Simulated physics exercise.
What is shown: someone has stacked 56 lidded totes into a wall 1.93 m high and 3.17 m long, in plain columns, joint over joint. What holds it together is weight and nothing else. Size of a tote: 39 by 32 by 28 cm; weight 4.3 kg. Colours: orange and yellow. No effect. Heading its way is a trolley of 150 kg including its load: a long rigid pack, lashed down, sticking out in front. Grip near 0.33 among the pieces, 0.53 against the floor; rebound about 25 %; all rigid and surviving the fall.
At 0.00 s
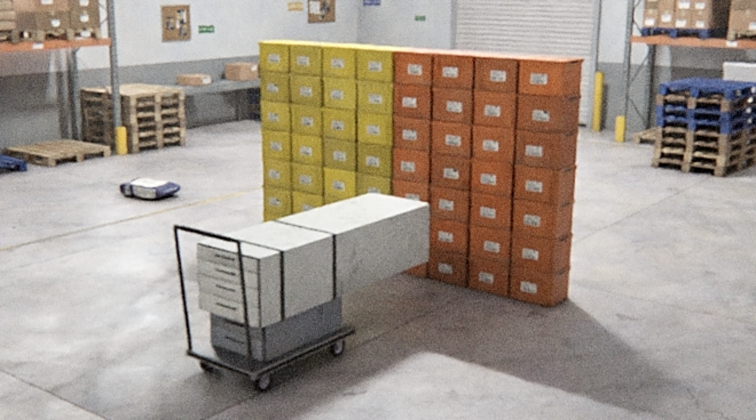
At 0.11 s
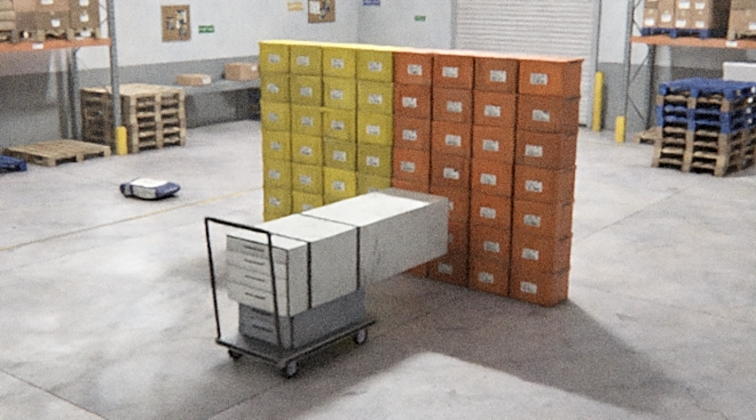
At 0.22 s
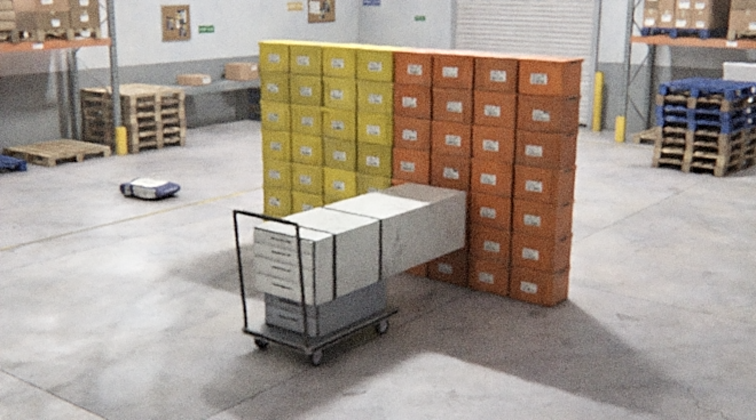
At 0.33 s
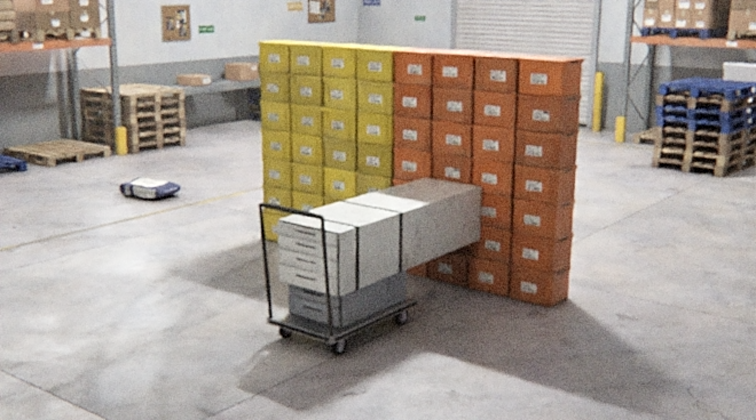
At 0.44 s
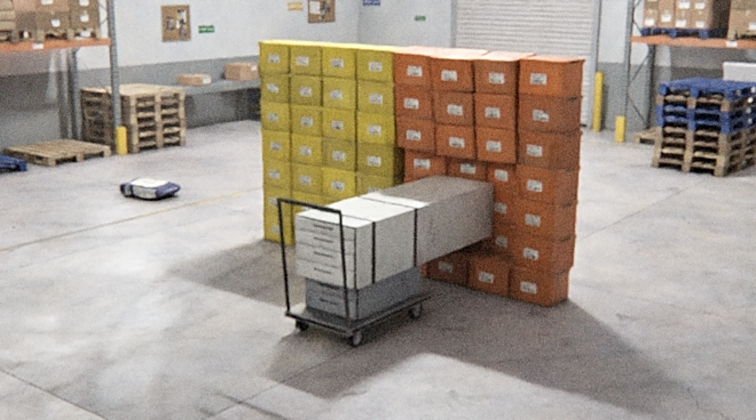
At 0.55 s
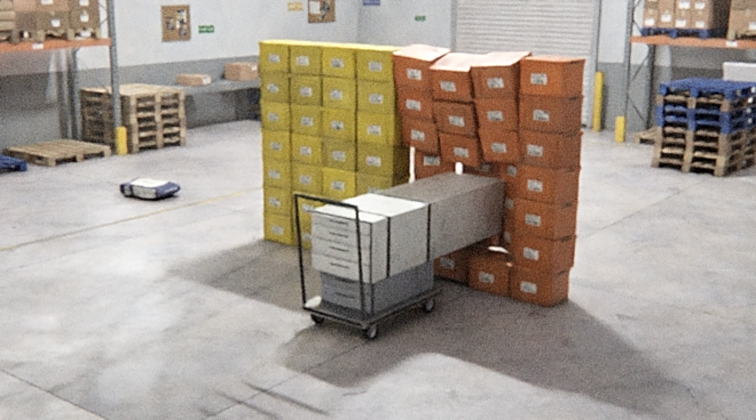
A trolley carrying a long, pale strapped load rolls across a warehouse floor toward a wall of stacked yellow and orange boxes. The load's front end meets the orange side and pushes in, and the orange boxes around and above it shift and lean while the yellow ones stay nearly still.
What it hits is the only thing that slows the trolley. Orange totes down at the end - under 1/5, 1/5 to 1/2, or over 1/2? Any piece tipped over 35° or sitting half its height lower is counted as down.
Over 1/2.
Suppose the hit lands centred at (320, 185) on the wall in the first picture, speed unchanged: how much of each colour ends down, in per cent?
Result - orange: 0 %; yellow: 40 %.
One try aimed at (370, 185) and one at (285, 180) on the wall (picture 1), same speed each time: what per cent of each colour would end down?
For orange it's 20 then 0 per cent, for yellow 40 then 40 per cent.
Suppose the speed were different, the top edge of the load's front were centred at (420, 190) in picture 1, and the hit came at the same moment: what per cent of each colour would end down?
Orange 60%, yellow 0%.
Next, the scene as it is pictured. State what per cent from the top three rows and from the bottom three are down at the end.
That's 40% up top and 20% at the bottom.
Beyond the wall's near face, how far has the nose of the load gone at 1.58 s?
Measured: Approx. 145 cm.
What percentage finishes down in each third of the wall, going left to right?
Left third 0 per cent, middle 40 per cent, right 60 per cent.
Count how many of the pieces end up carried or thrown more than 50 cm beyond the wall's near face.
Roughly 18.
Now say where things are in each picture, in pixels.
In the first frame (places mark the middle of the side facing us), load (425, 223) 72 cm short of the wall; top orange tote (495, 75); top yellow tote (338, 62); nothing disturbed.
In the second frame, load (444, 216) 46 cm short of the wall; top orange tote (495, 75).
In the third frame, load (462, 210) 21 cm short of the wall; top orange tote (495, 75).
In the fourth frame, load (478, 204) 27 mm into the wall's line; top orange tote (495, 74); 3 disturbed, none down.
In the fifth frame, load (490, 200) 21 cm into the wall's line; top orange tote (493, 77) leaning 7°; steepest lean 9°, the tote at (451, 75); 21 disturbed, none down.
In the sixth frame, load (501, 197) 38 cm into the wall's line; top orange tote (492, 82) leaning 16°; top yellow tote (338, 62); steepest lean 22°, the tote at (458, 151); 24 disturbed, none down.
After 0.74 s, load 66 cm past the wall's line, still rolling; 10 of the 28 orange totes down (10 of 56 in all colours); top orange tote leaning 38°, 22 cm lower.
After 1.04 s, load 1.07 m past the wall's line, still rolling; 18 of the 28 orange totes down (18 of 56 in all colours); top orange tote on its side.
After 1.58 s, load 1.45 m past the wall's line, still rolling; 18 of the 28 orange totes down (18 of 56 in all colours); top orange tote on its side.
At rest (2.7 s), load 1.57 m past the wall's line, stopped; 18 of the 28 orange totes down (18 of 56 in all colours); top orange tote on its side; top yellow tote unmoved. That is 64 per cent. As the last picture would show them, middles, top orange tote near (532, 301), top yellow tote near (349, 61).
